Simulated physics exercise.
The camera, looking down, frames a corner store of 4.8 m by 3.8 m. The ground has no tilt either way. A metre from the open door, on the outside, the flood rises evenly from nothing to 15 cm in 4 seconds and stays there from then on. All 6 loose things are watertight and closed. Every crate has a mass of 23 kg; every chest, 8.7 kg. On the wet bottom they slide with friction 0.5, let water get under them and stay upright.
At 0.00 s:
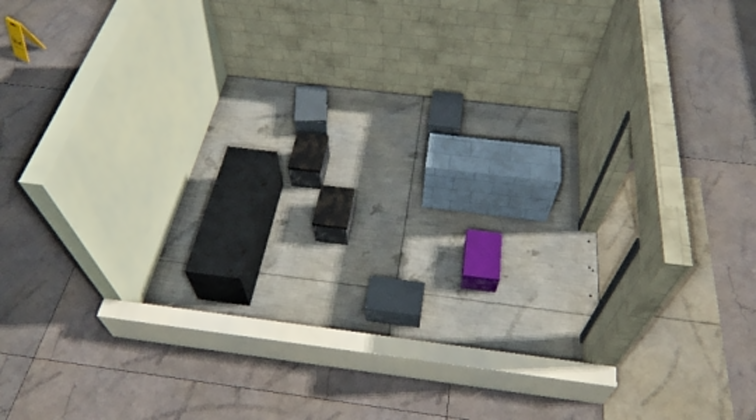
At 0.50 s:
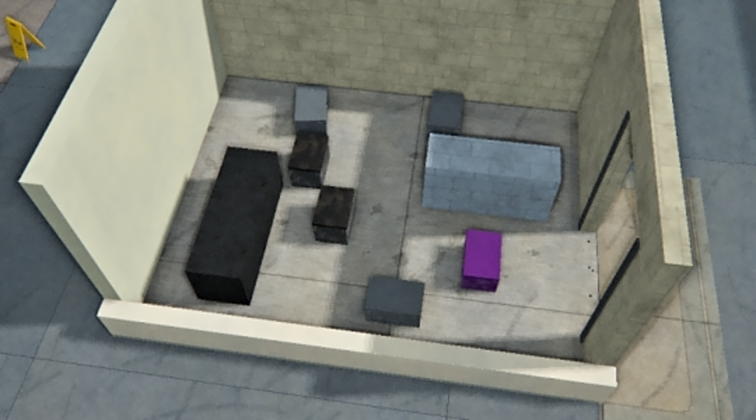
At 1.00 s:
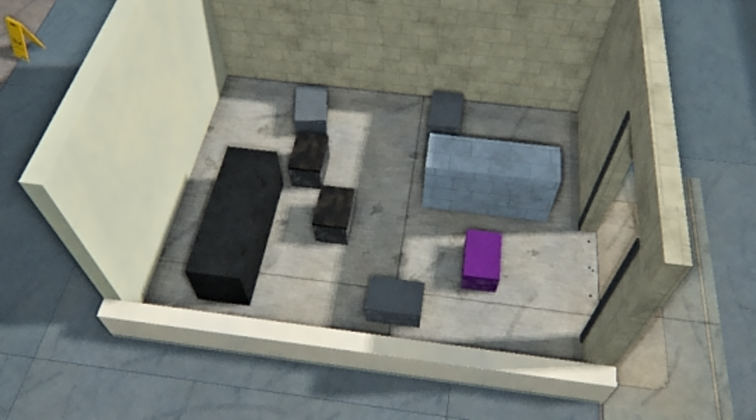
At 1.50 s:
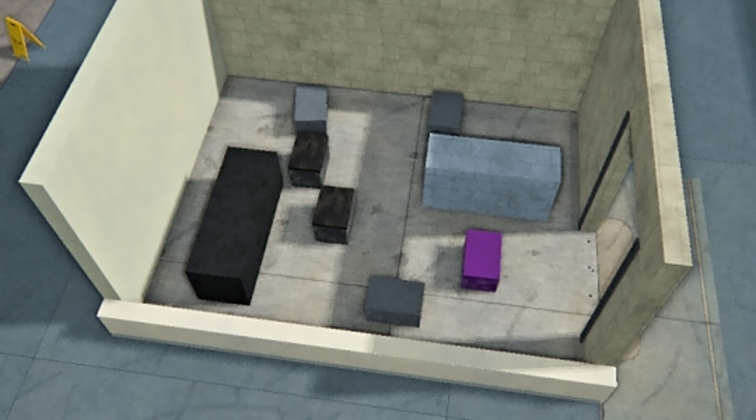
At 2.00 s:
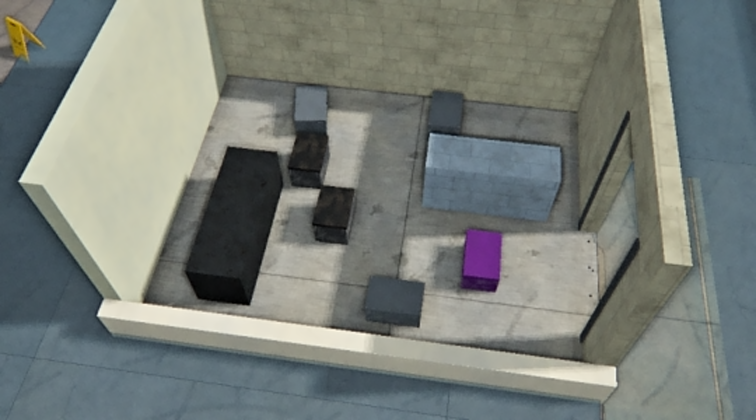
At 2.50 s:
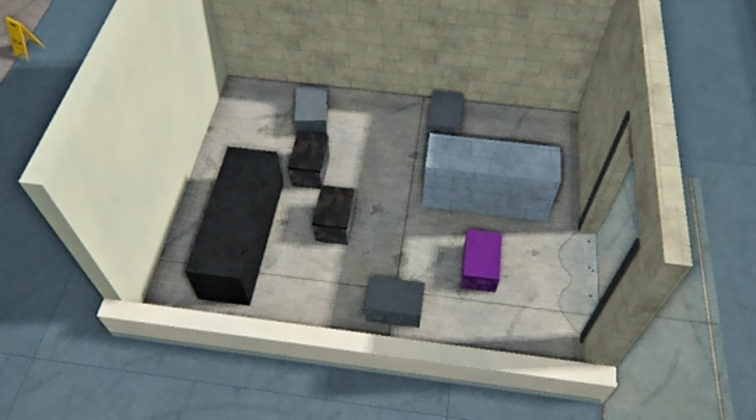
In a small walled corner store seen from above, a purple crate, a long black block, a pale blue-grey one and several smaller boxes stand still on the floor. Water spreads over the paving outside, reaches the open doorway on the right, and finally edges a little way inside.
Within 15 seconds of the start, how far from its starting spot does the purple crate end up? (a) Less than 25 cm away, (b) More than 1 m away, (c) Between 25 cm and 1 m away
b, more than 1 m away.
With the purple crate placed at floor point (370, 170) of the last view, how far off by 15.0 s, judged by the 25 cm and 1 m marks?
I'd say it sits almost still.
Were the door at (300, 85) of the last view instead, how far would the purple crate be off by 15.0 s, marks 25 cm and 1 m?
Outcome - purple crate: In place.
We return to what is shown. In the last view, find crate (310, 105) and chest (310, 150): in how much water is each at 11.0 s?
About 2 and 5 cm.
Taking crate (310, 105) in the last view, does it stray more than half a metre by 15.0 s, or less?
Answer: Under.
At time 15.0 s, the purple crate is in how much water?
Roughly 10 cm deep.
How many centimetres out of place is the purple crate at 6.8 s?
30 cm, give or take.
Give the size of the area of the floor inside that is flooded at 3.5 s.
About 1.0 m2.
After 3.5 s the purple crate is near (483, 254), 0.0 m from its start, aground; 0 afloat.
After 6.8 s the purple crate is near (459, 252), 0.3 m from its start, aground; 0 afloat.
After 11.0 s the purple crate is near (356, 218), 1.5 m from its start, aground; 1 afloat.
After 15.0 s the purple crate is near (321, 157), 2.3 m from its start, afloat; 5 afloat.
